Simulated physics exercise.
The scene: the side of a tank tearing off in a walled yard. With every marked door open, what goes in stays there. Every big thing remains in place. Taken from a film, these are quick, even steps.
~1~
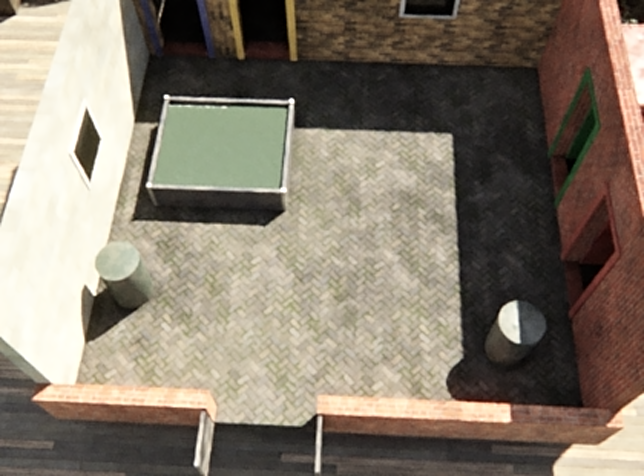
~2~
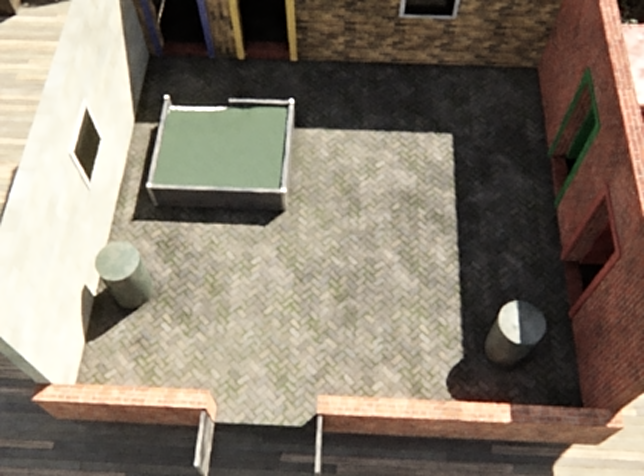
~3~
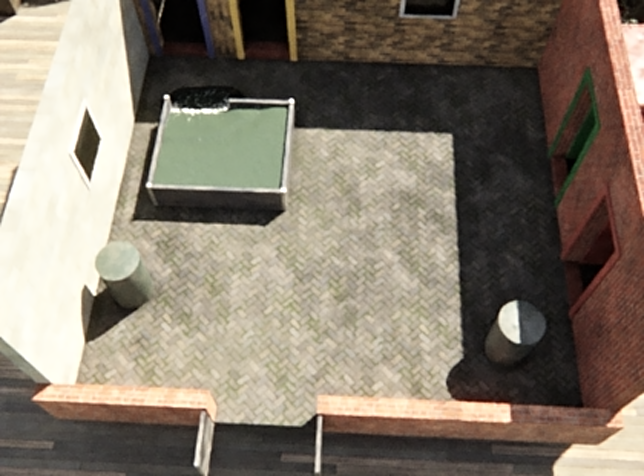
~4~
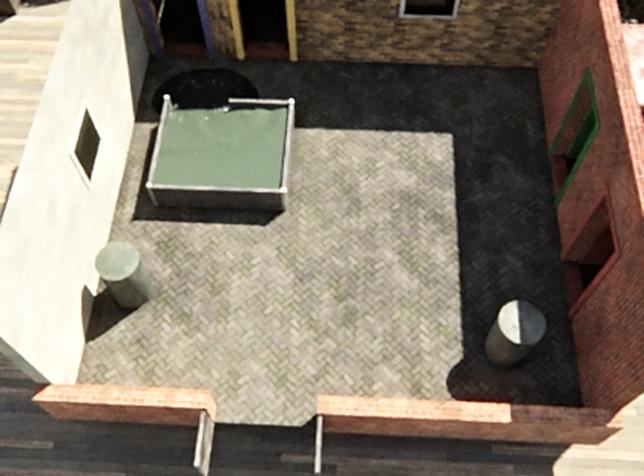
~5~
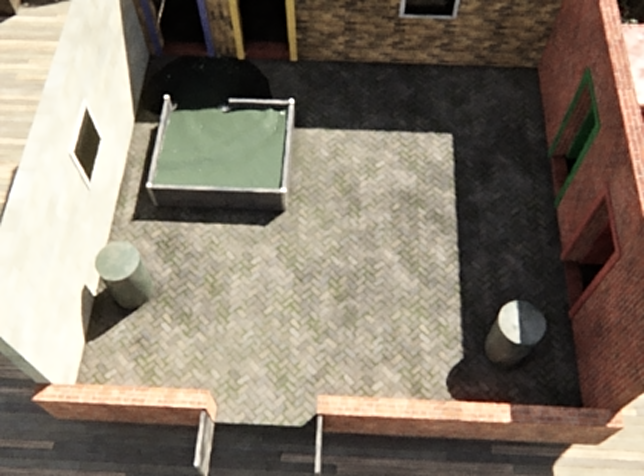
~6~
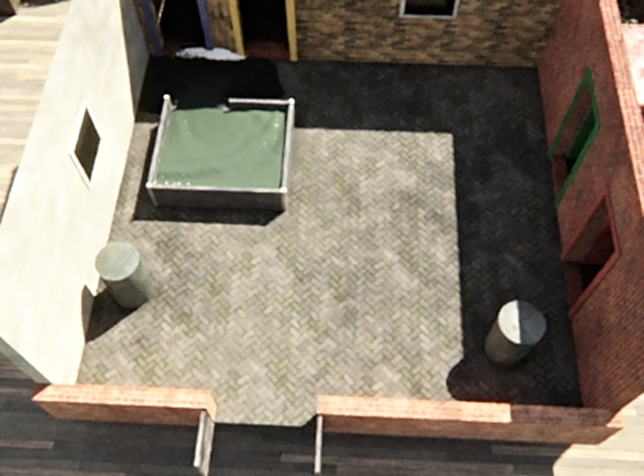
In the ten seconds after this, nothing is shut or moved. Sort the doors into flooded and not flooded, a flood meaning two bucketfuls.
Sorted: Green door - not flooded; yellow door - not flooded; blue door - flooded; red door - not flooded.
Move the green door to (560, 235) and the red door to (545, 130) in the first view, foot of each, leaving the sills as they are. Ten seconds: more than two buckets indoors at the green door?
As I see it, the green door comes in lower.
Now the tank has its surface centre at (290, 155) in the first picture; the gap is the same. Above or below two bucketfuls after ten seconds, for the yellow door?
Briefly, the yellow door crosses the line.
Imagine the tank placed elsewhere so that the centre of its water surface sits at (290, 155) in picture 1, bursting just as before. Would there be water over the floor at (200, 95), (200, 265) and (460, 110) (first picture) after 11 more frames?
In order: Submerged, untouched, untouched.
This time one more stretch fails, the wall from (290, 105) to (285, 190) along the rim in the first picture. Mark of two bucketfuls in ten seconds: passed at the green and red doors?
In that case the green door overshoots, while the red door overshoots.
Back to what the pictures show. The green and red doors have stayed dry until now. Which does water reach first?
Go with the one in green.
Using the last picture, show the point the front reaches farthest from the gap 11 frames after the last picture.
About (391, 67).
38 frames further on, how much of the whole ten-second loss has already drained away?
My reading is near 95 per cent.
A moment on, water covers 10 % of the floor; the green door not reached, the yellow door wet at the sill, nothing in, the blue door over two buckets in, the red door not reached.
Next, water covers 10 % of the floor; the green door not reached, the yellow door wet at the sill, nothing in, the blue door far over two buckets in, the red door not reached.
Then, water covers 25 % of the floor; the green door not reached, the yellow door wet at the sill, nothing in, the blue door far over two buckets in, the red door not reached.
Later, water covers 50 % of the floor; the green door wet at the sill, nothing in, the yellow door wet at the sill, nothing in, the blue door far over two buckets in, the red door not reached.
In the end, water covers 70 % of the floor; the green door wet at the sill, nothing in, the yellow door wet at the sill, nothing in, the blue door far over two buckets in, the red door wet at the sill, nothing in.
